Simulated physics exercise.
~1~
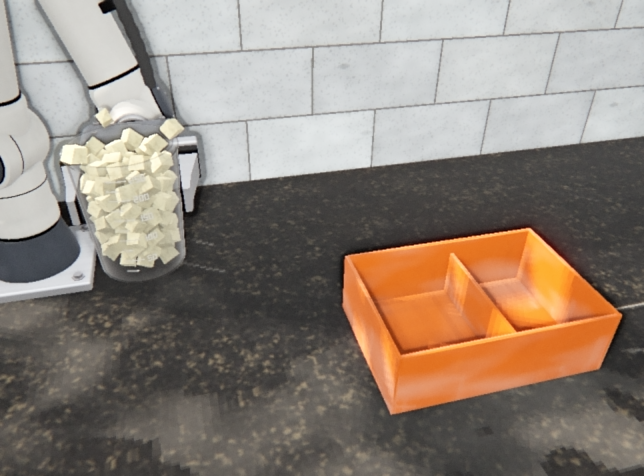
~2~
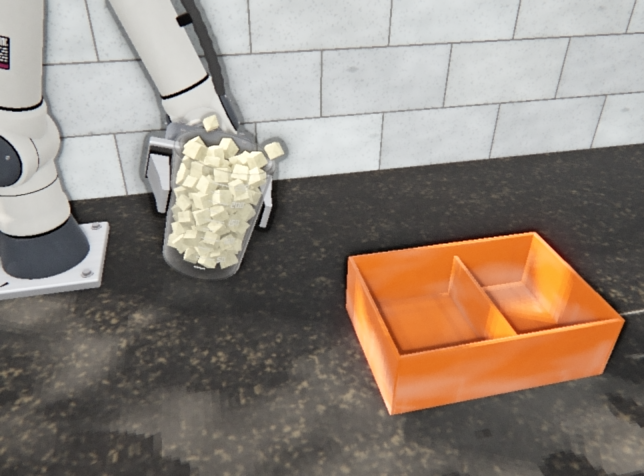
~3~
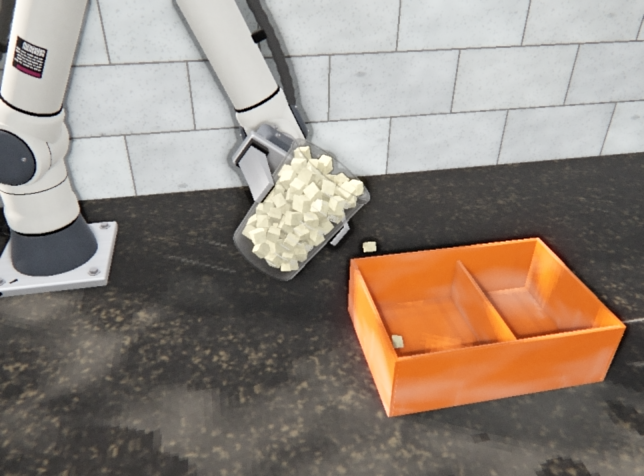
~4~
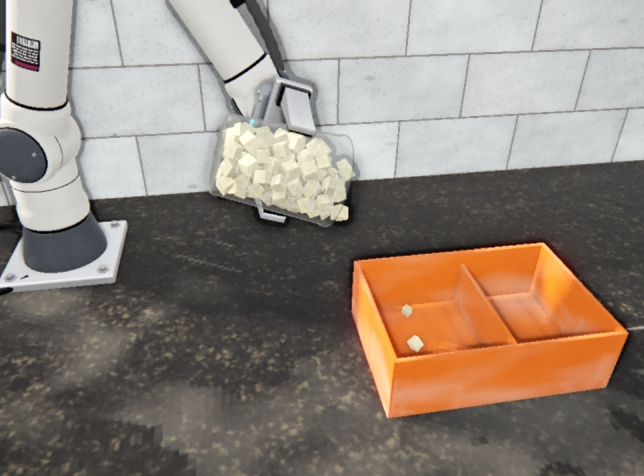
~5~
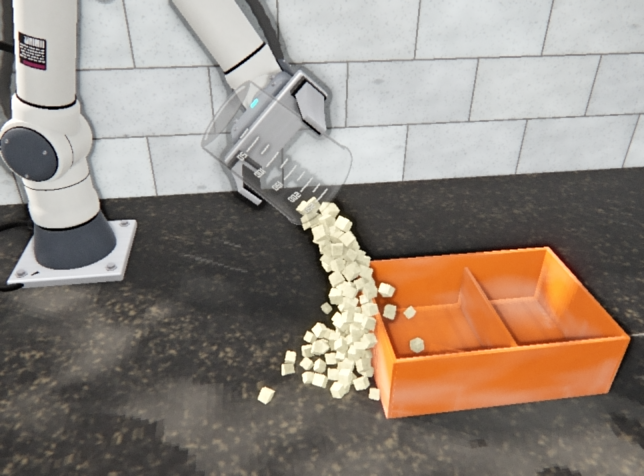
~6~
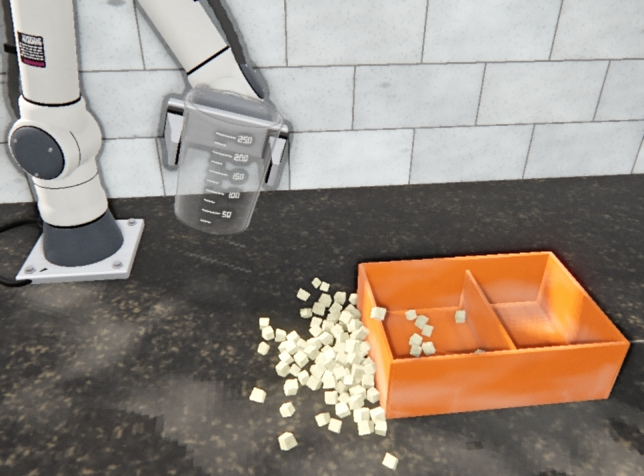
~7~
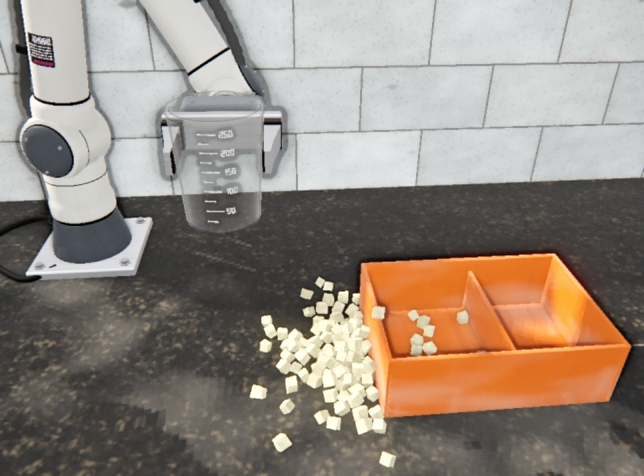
A bright orange box, split in two by a cross wall, sits at the right of a dark speckled countertop before a pale brick wall, seen from slightly above. At the left, a white robot arm grips a clear cup heaped with cream-coloured cubes. The arm carries the cup rightward and tips it, and a couple of cubes drop early. It tilts further until the load pours out short of the box, with only a few cubes landing inside. The arm turns the emptied cup upright, leaving most cubes scattered on the counter against the box's left side.
